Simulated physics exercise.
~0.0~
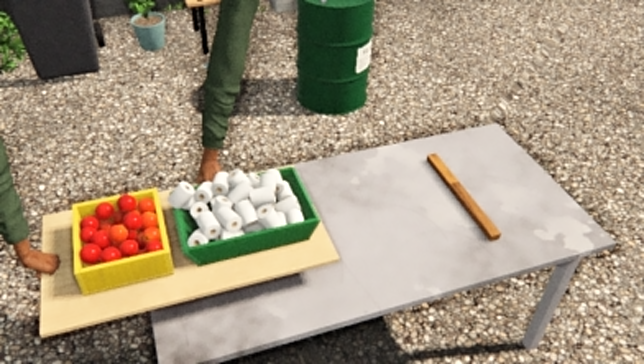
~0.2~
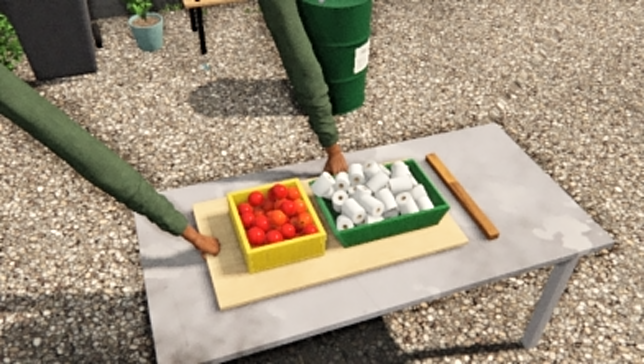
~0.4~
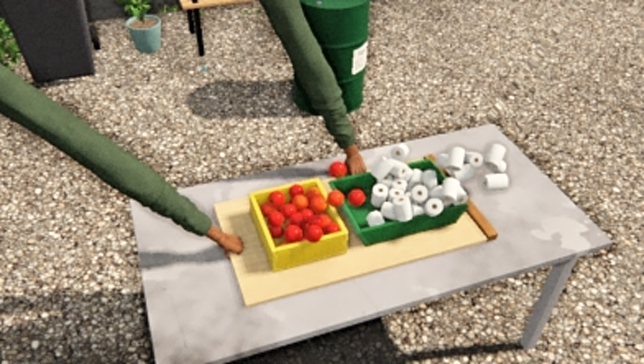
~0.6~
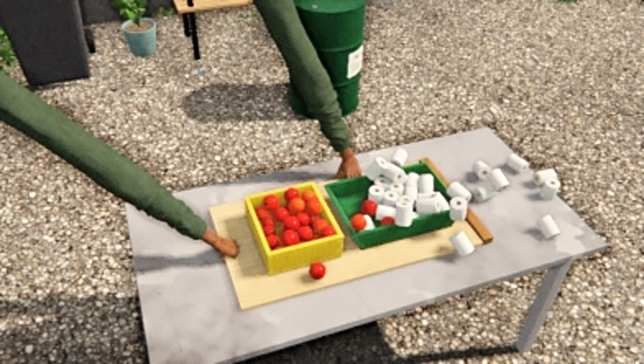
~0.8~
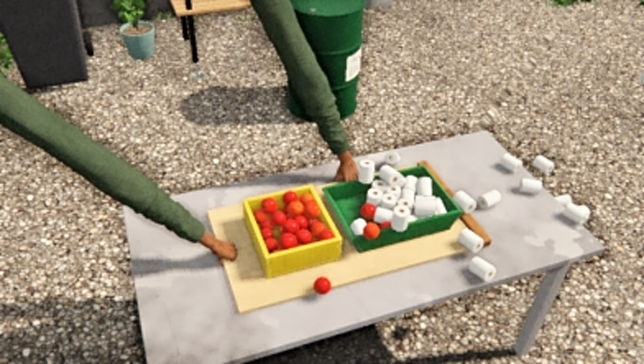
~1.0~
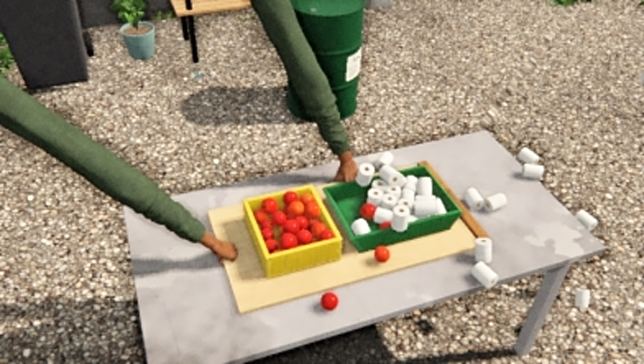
At first, two green-sleeved arms hold a pale board carrying a yellow container of tomatoes and a green container of white paper rolls above the left side of a grey table. The arms bring the board onto the table and move it right toward a wooden batten. It stops against the batten, and rolls spill over the green container's right end while a few tomatoes hop out of the yellow one. Some tomatoes land among the rolls, and another rolls toward the table's front edge. The rolls scatter rightward, and some go over the edge. Finally, the board rests against the batten, still held, with most of the load in the containers.
